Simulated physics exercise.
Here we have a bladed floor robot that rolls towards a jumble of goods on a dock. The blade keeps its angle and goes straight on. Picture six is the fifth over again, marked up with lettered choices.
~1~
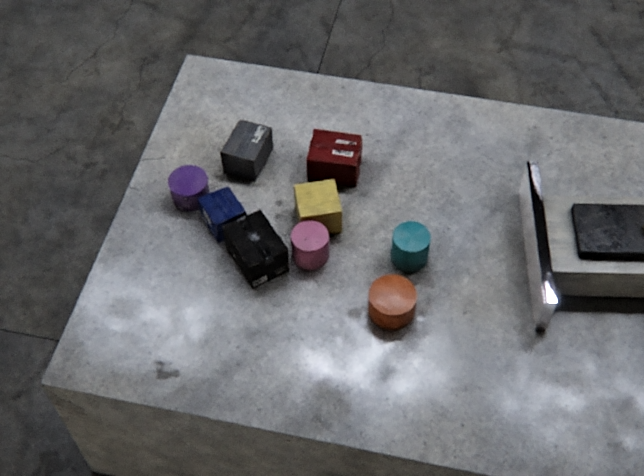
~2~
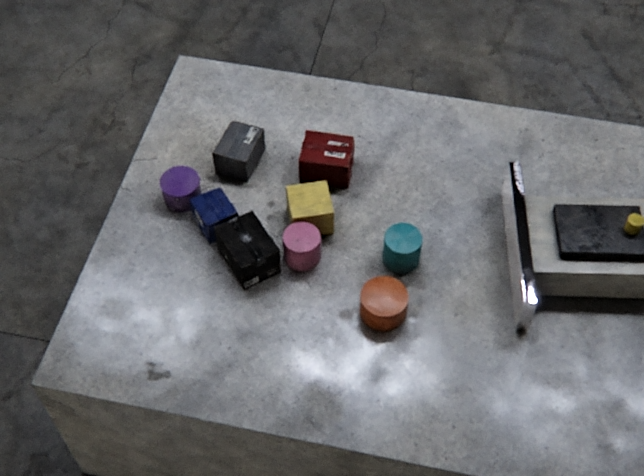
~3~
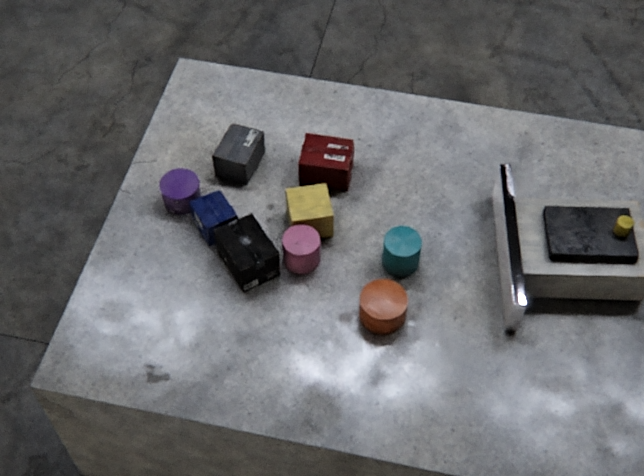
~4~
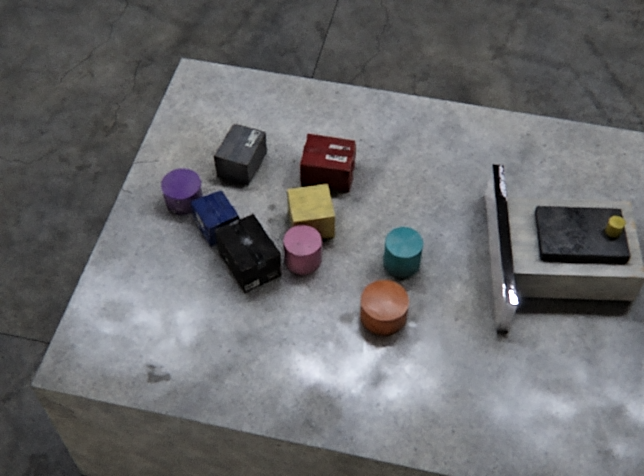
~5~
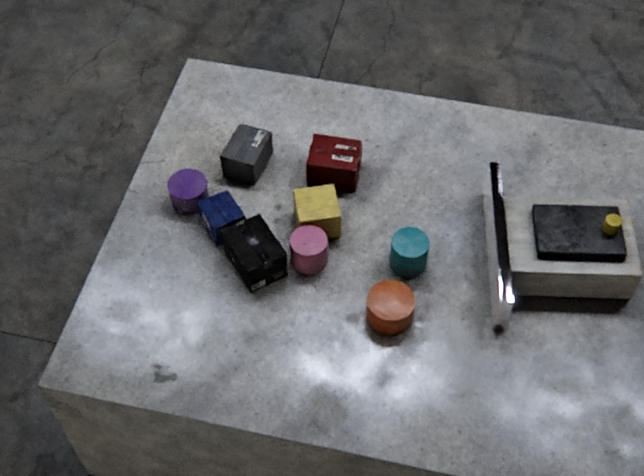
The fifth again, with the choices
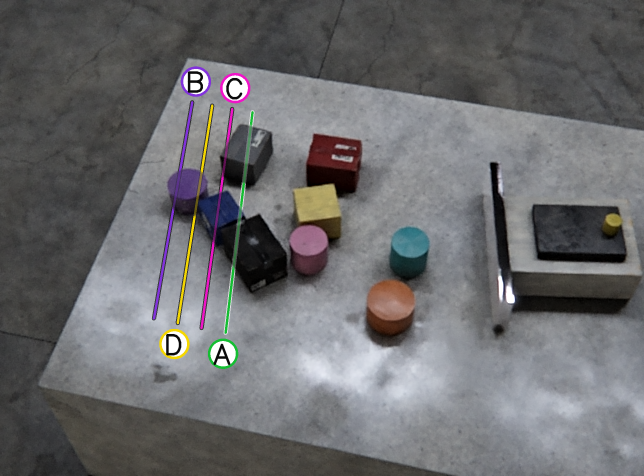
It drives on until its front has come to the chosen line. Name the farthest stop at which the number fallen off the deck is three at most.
It can go as far as B.
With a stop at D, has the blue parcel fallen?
No.
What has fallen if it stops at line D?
The grey box.
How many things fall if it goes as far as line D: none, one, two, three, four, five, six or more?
One.
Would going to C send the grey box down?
By then, no.
On the copy, A at (240, 213); B at (175, 201); C at (218, 209); D at (196, 205).
On B. First, robot (448, 208); orange canister (349, 309); turquoise canister (353, 248).
Then, robot (329, 188); grey box (197, 147); purple pail (186, 188).
Finally, robot (241, 172); grey box over the edge; purple pail over the edge; two fallen.
By contrast, A is within the limit but short; C is within the limit but short; D is within the limit but short.
